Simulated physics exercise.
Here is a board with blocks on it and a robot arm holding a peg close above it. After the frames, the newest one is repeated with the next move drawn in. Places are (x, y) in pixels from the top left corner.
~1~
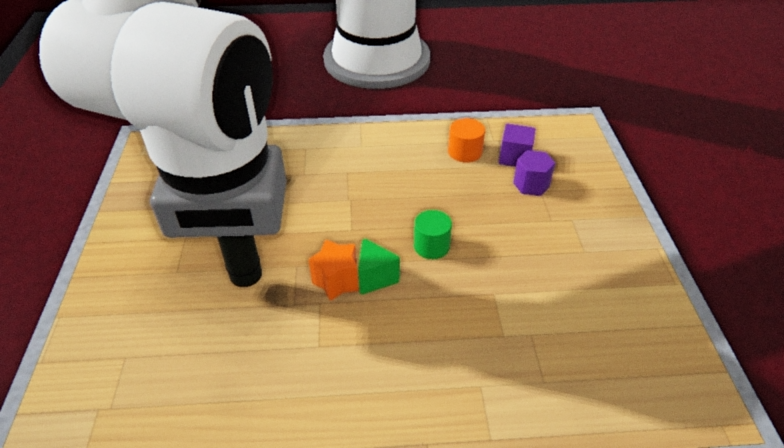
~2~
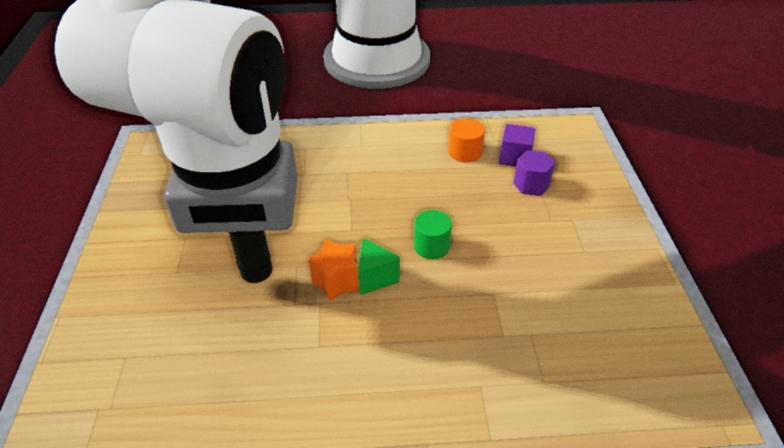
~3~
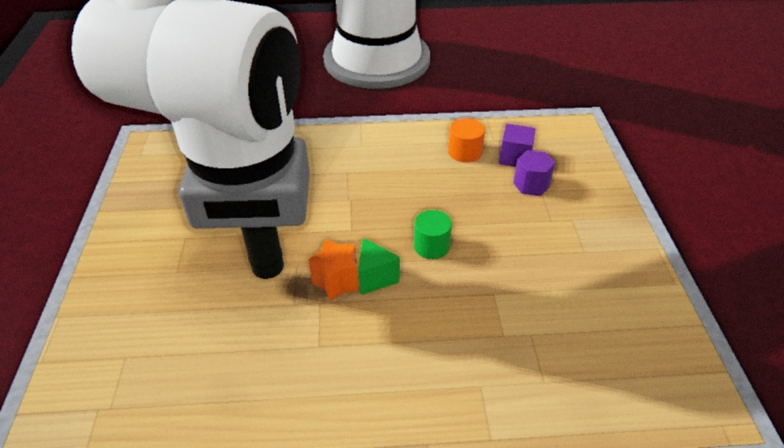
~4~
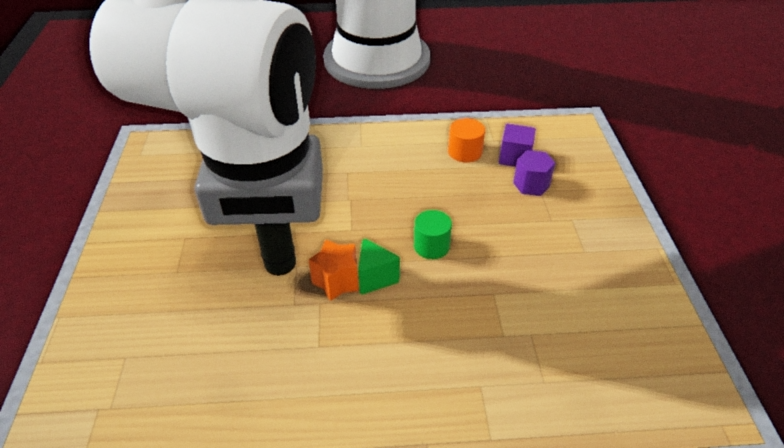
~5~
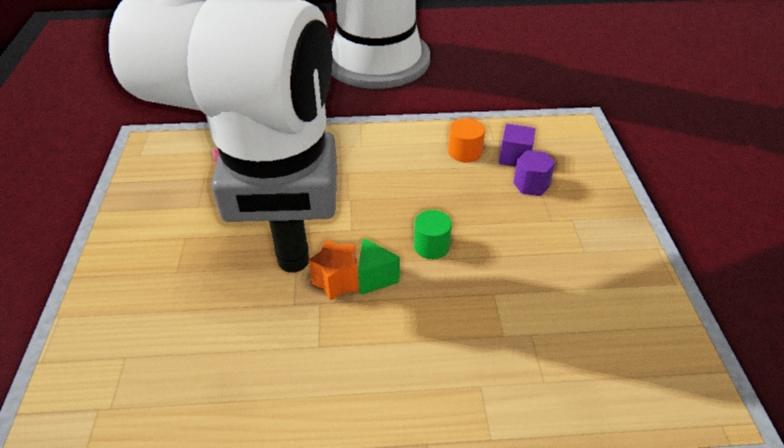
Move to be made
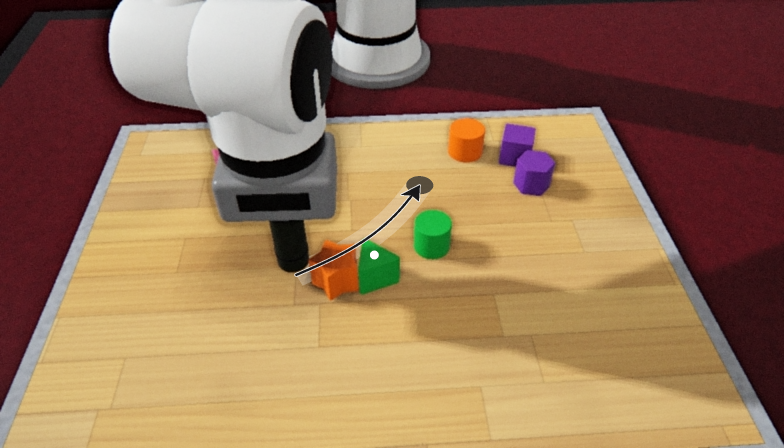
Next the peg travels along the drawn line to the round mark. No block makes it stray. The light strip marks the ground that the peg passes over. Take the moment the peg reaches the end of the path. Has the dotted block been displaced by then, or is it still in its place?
That block gets shifted.
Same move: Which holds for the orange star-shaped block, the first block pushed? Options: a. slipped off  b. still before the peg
It's a.
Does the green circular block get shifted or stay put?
It is untouched.
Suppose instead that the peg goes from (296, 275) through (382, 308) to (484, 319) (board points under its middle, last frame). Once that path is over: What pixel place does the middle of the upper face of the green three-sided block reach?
Its top middle will sit at (451, 242).
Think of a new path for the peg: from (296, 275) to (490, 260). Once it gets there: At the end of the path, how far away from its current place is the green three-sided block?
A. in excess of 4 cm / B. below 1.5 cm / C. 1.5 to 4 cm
Correct choice: A.
Path on the board, from (296, 275) by way of (351, 249) and (392, 218) to (420, 185); the dot is on the green three-sided block.
The first path, step by step. One third of the way, peg (351, 235); orange star-shaped block (355, 251), turned 35° clockwise; green three-sided block (390, 261), turned 20° clockwise.
Two thirds of the way, peg (392, 205); orange star-shaped block (355, 251), turned 35° clockwise; green three-sided block (390, 261), turned 20° clockwise.
At the end, peg (420, 172); orange star-shaped block (355, 251), turned 35° clockwise; green three-sided block (390, 261), turned 20° clockwise; green circular block in place.
